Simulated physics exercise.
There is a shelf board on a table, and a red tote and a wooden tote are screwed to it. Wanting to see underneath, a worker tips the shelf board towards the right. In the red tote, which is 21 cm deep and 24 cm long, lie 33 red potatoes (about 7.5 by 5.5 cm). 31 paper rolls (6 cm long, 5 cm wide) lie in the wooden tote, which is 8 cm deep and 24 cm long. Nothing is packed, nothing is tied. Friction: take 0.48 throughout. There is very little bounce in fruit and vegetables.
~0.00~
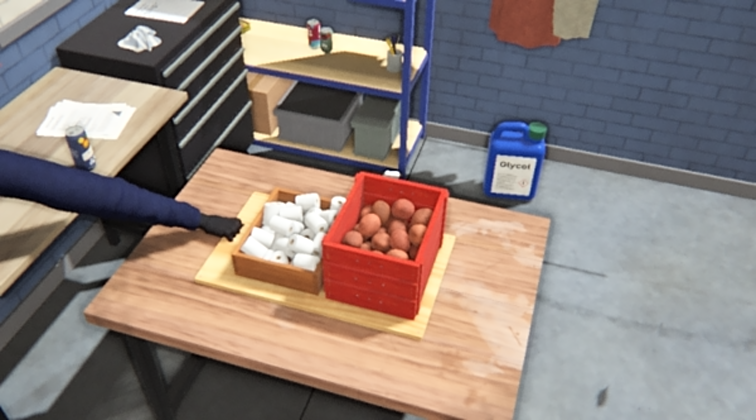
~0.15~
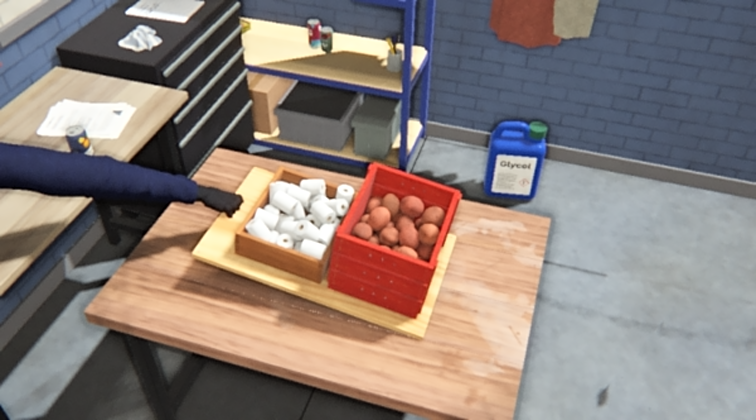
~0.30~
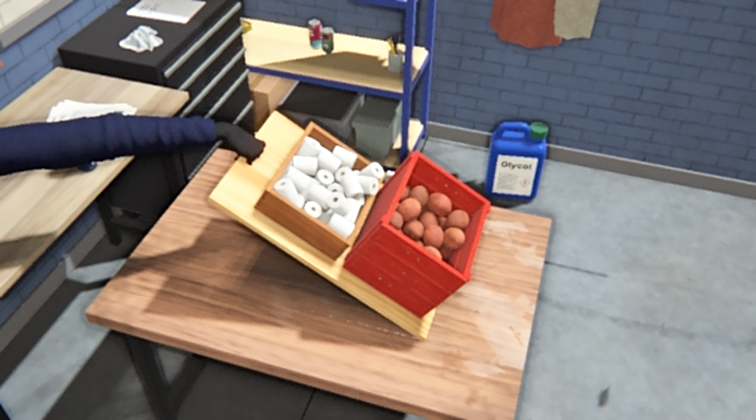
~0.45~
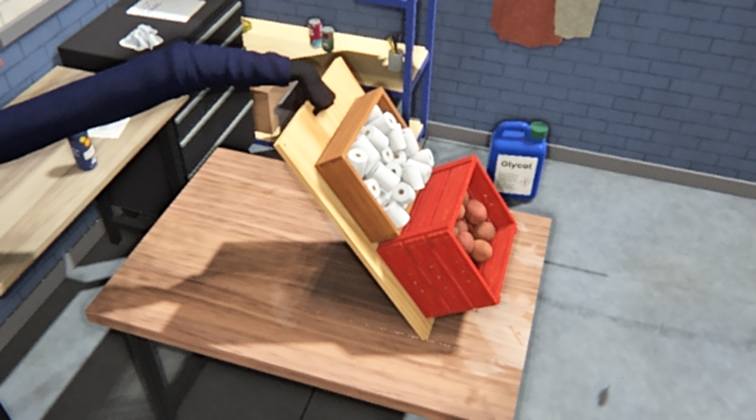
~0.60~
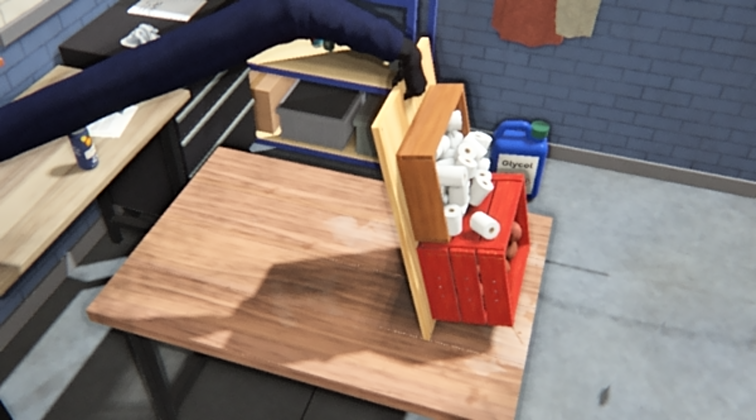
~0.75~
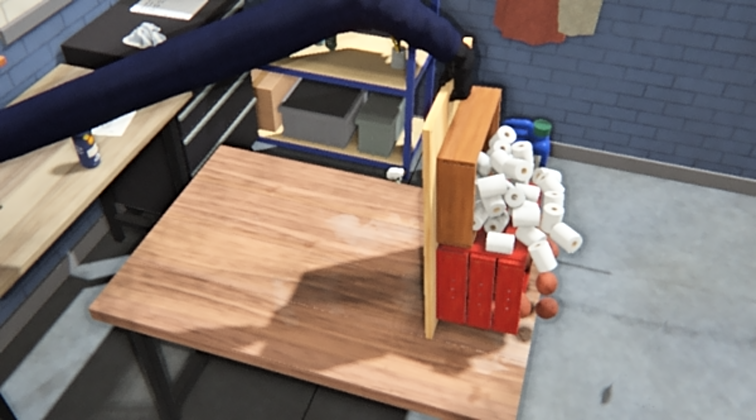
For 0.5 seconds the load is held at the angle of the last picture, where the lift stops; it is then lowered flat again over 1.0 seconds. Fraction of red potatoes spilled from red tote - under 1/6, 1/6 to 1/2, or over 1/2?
Most likely the spill will come to a sixth up to half of the pieces.
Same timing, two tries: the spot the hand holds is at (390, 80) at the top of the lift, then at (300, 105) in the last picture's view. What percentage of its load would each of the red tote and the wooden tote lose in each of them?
First try, then second: The red tote sheds 10 then 0 per cent, and the wooden tote sheds 40 then 30 per cent.
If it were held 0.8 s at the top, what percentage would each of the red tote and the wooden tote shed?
In that case you'd see red tote shed 30 percent of its load and wooden tote shed 80 percent.
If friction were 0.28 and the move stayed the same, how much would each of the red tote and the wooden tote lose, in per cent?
Red tote 40, wooden tote 70 per cent.
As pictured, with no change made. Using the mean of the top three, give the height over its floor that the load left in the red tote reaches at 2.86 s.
About 16 cm.
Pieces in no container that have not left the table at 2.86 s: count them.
Roughly 1.
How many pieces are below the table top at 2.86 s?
Around 30, roughly.
After 1.09 s, tilt 86°; the red tote is down by 5 of 33 and the wooden tote is down by 24 of 31.
After 1.51 s, tilt 72°; the red tote is down by 9 of 33 and the wooden tote is down by 24 of 31.
After 2.10 s, tilt 5°; the red tote is down by 9 of 33 and the wooden tote is down by 24 of 31.
When it is over (at 2.86 s), the red tote is down by 9 of 33 and the wooden tote is down by 24 of 31. Asked share, 9 of 33, 27 per cent.
